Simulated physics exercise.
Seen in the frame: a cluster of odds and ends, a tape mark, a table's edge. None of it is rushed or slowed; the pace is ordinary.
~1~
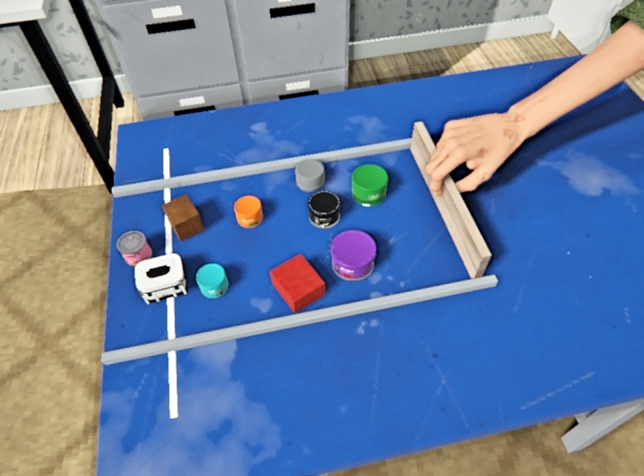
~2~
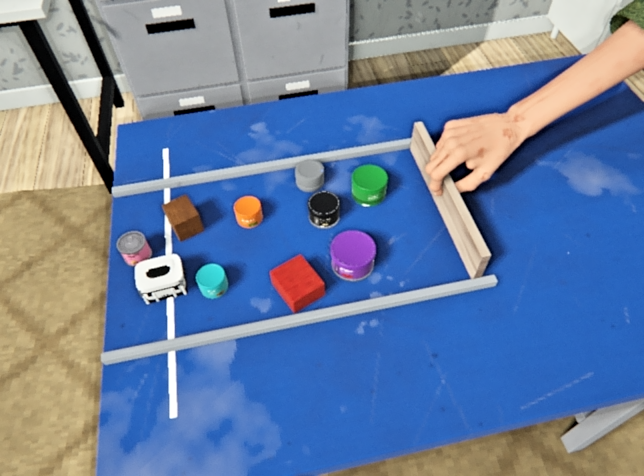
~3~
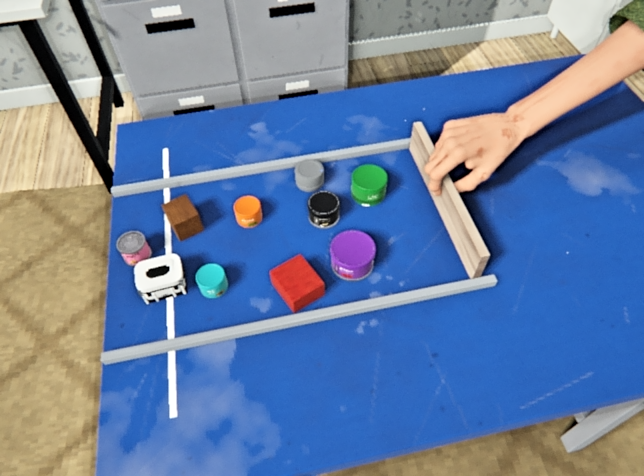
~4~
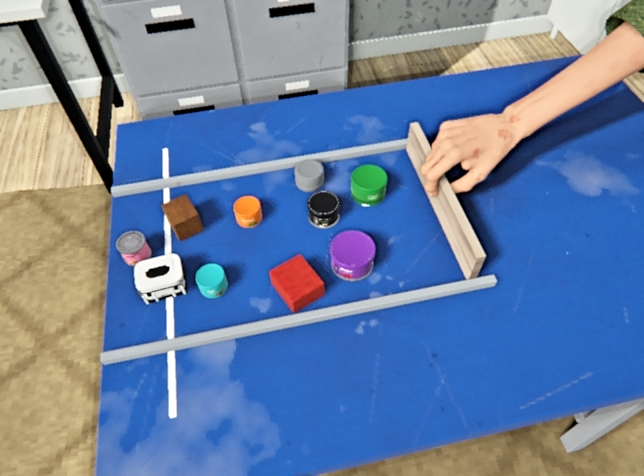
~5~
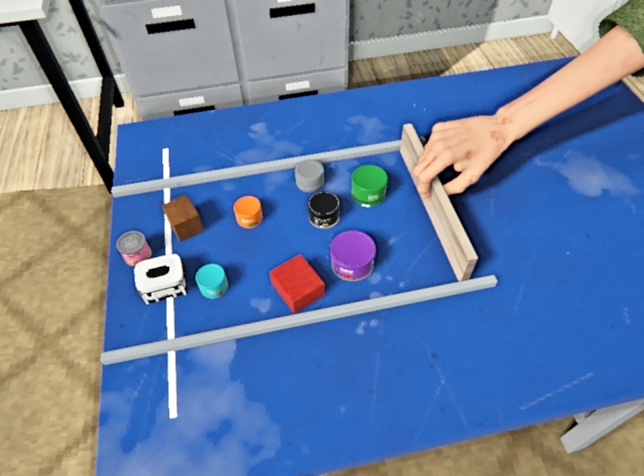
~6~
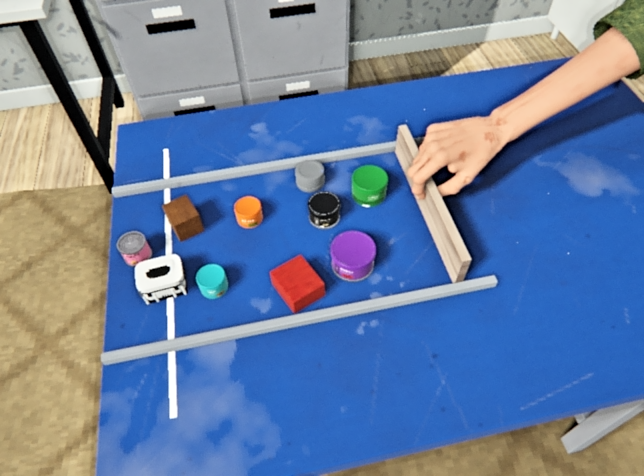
In this clip, a hand holds a wooden board upright between two gray rails on a blue table and, after barely moving, slides it slightly left toward colorful tins and blocks, which stay still near a white tape line.
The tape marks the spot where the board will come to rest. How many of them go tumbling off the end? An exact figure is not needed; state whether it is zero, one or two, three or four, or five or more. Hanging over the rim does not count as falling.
The tally of drops is under three, yet not nought.
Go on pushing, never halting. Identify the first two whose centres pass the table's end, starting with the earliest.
The order is the white case, then the pink tin.
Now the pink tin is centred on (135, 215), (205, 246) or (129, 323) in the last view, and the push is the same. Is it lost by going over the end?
Taking the three spots in turn, the pink tin comes off, then holds its place, then holds its place.
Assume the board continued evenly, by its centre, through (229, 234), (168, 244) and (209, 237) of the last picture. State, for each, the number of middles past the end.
The counts: 0, 2 and 0.
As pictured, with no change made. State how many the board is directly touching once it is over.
Count: 5.
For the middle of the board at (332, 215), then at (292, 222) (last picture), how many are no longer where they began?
By then 5, and later 6.
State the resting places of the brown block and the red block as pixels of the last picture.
The first comes to rest at (118, 212), and the second at (146, 326).
Soon after, none off yet; pink tin at rest near (135, 249); white case at rest near (162, 279); brown block at rest near (184, 218).
After that, none off yet; pink tin at rest near (135, 249); white case displaced about its own width near (130, 280); brown block displaced about its own width near (148, 217).
In the end, the number that fall off is one or two; gone, white case and pink tin.
